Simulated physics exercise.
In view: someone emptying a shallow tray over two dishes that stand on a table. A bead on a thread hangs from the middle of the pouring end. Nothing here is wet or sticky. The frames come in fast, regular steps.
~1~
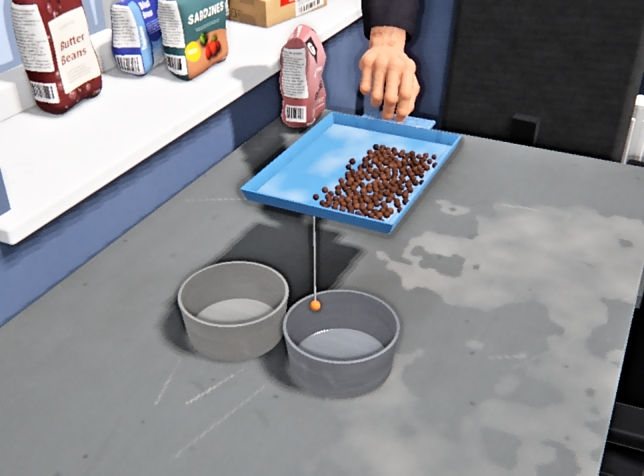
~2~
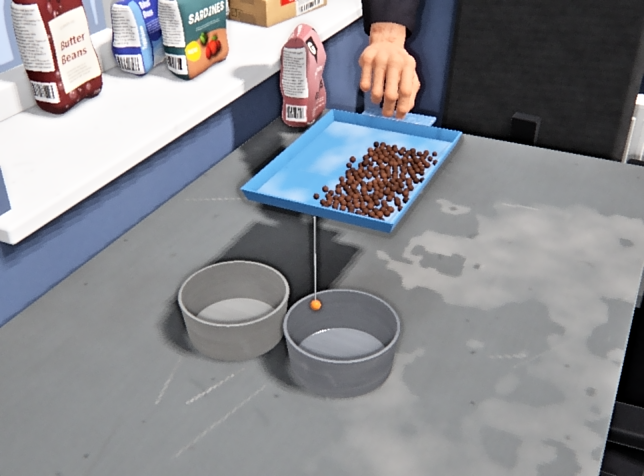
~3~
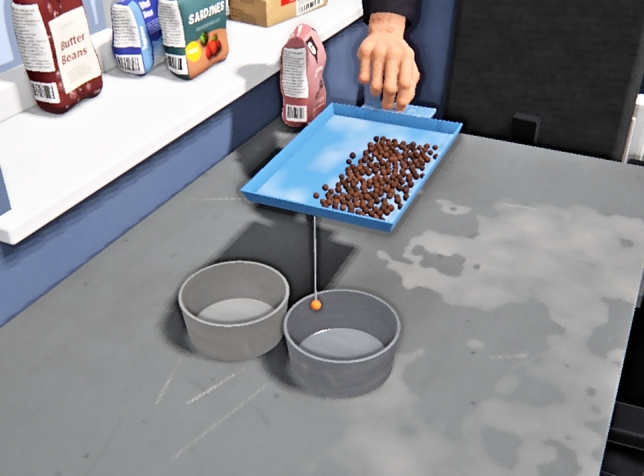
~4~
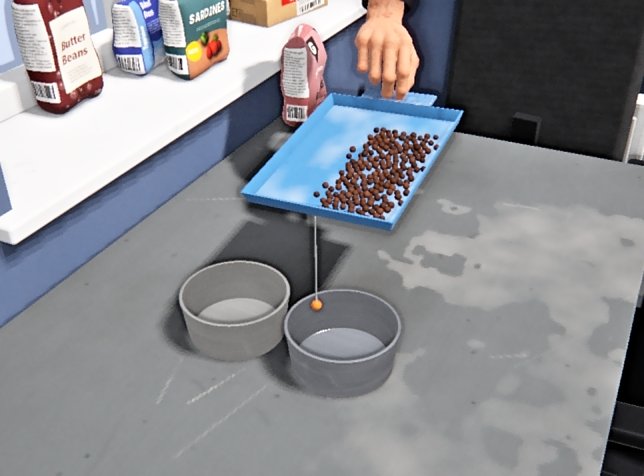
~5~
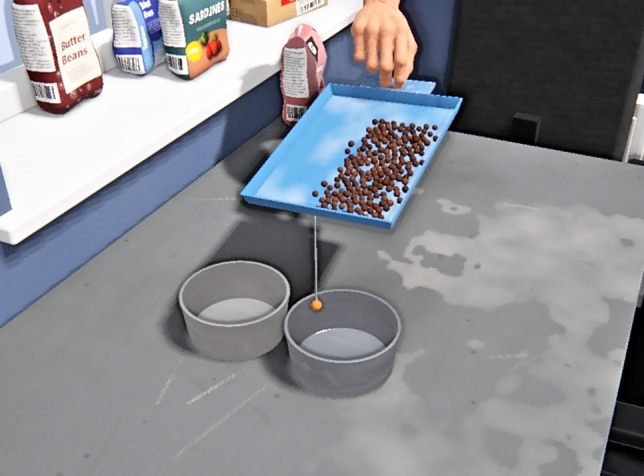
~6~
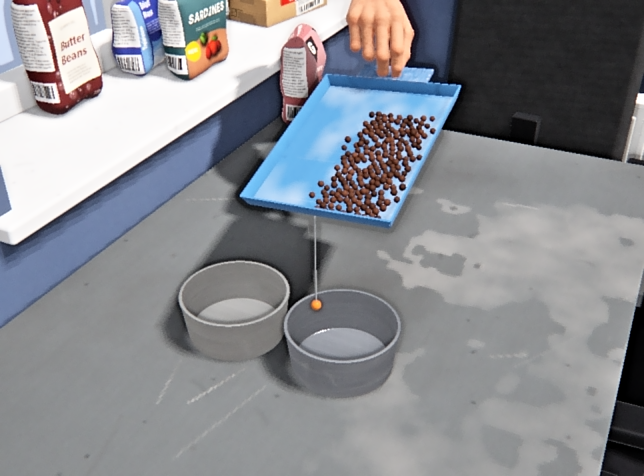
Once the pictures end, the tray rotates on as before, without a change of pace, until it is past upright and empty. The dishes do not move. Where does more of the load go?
Fuller: The left-hand dish.
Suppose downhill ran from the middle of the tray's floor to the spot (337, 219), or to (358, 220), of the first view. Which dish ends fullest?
First the right-hand dish, then the right one.
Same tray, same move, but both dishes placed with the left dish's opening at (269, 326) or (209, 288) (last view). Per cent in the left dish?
The first gives 90 %, the second 20 %.
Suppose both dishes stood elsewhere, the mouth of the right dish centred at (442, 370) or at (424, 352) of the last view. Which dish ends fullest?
First left, then the left one.
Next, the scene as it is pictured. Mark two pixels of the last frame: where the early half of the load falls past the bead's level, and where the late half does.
First near (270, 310), later near (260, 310).
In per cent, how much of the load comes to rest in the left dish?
About 50 per cent.
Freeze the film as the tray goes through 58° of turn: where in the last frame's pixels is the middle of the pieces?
Roughly at (310, 197).
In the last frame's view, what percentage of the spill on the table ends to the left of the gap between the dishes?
About 80 per cent.
Soon after the last picture, tray tipped steeply; nearly all on the tray; a stray few in the left dish; a small part in the air.
A little later, tray tipped right over; a small part on the tray; a small part in the right dish; about a quarter in the left dish; about a quarter outside both; about a quarter in the air.
Later still, tray tipped past a quarter turn; about a quarter in the right dish; about half in the left dish; about a third outside both.
At rest, tray tipped past a quarter turn; about a quarter in the right dish; about half in the left dish; about a third outside both.
